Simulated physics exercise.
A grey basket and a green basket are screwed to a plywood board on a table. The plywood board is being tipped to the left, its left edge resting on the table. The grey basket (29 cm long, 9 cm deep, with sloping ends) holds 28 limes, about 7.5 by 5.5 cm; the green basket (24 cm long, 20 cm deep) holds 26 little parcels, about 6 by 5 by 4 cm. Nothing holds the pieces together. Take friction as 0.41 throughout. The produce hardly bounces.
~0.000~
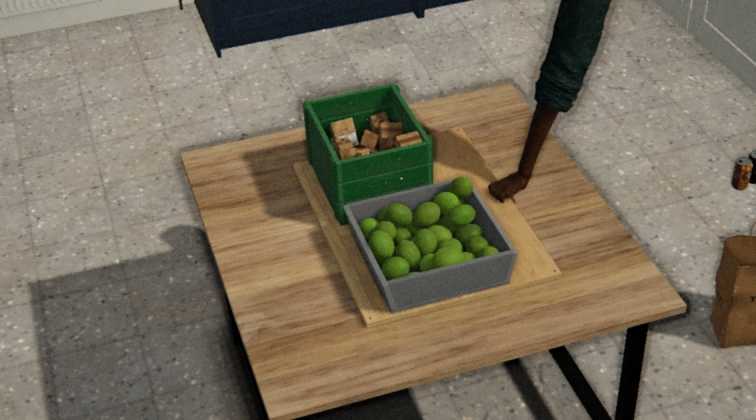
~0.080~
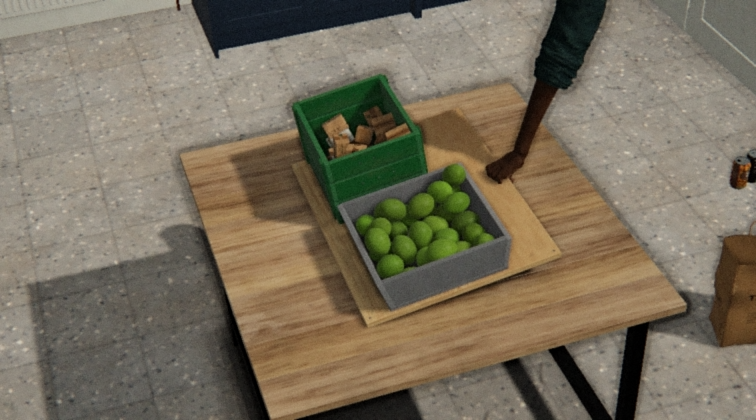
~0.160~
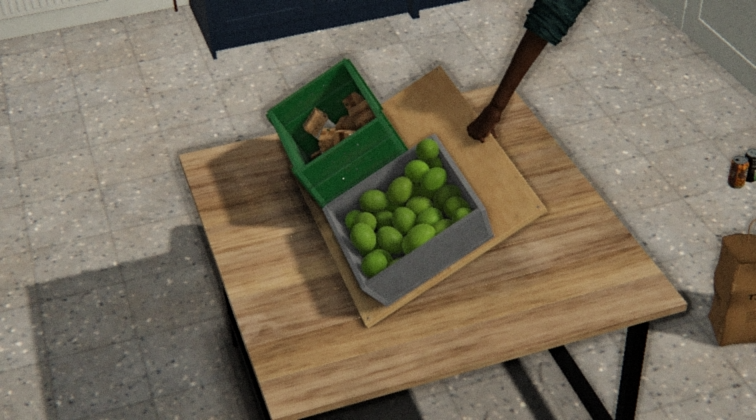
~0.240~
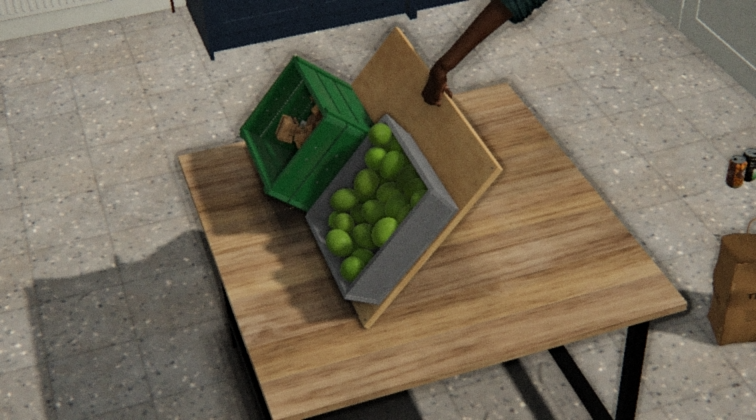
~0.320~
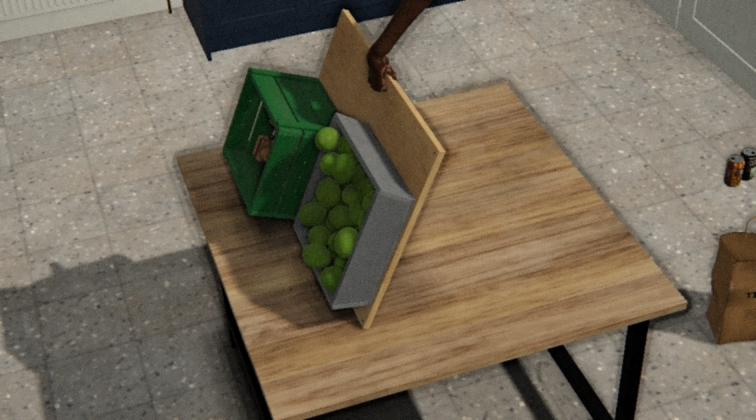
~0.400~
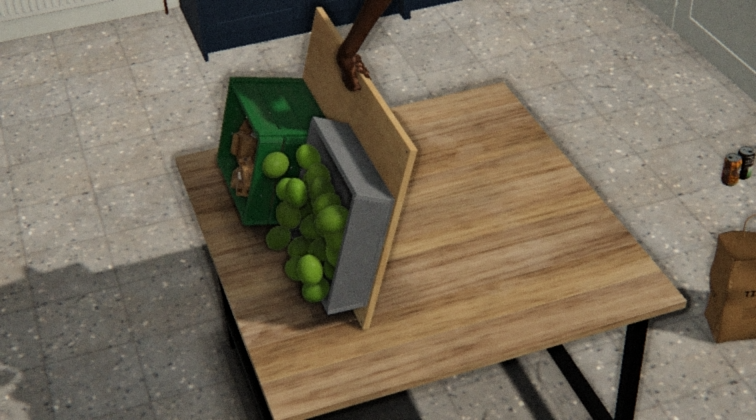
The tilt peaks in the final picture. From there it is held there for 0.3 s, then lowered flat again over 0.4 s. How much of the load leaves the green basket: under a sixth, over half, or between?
From a sixth to a half of the little parcels leave the green basket.
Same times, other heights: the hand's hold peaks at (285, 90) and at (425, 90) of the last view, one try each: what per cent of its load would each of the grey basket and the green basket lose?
Grey basket 100 then 30, green basket 80 then 0 per cent.
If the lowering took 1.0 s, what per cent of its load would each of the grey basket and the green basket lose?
Then grey basket 90, green basket 30 per cent.
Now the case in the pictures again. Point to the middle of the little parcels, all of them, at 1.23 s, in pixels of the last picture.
Around (346, 180).
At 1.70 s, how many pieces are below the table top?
Roughly 25.
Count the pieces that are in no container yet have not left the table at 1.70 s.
About 8.
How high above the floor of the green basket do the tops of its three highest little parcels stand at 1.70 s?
Roughly 9 cm high.
After 0.61 s, tilt 75°; 23 of 28 out of the grey basket and 6 of 26 out of the green basket.
After 0.87 s, tilt 46°; 25 of 28 out of the grey basket and 8 of 26 out of the green basket.
After 1.23 s, tilt 0°; 26 of 28 out of the grey basket and 8 of 26 out of the green basket.
Final count (at 1.70 s), 26 of 28 out of the grey basket and 8 of 26 out of the green basket. Asked share, 8 of 26, 31 per cent.
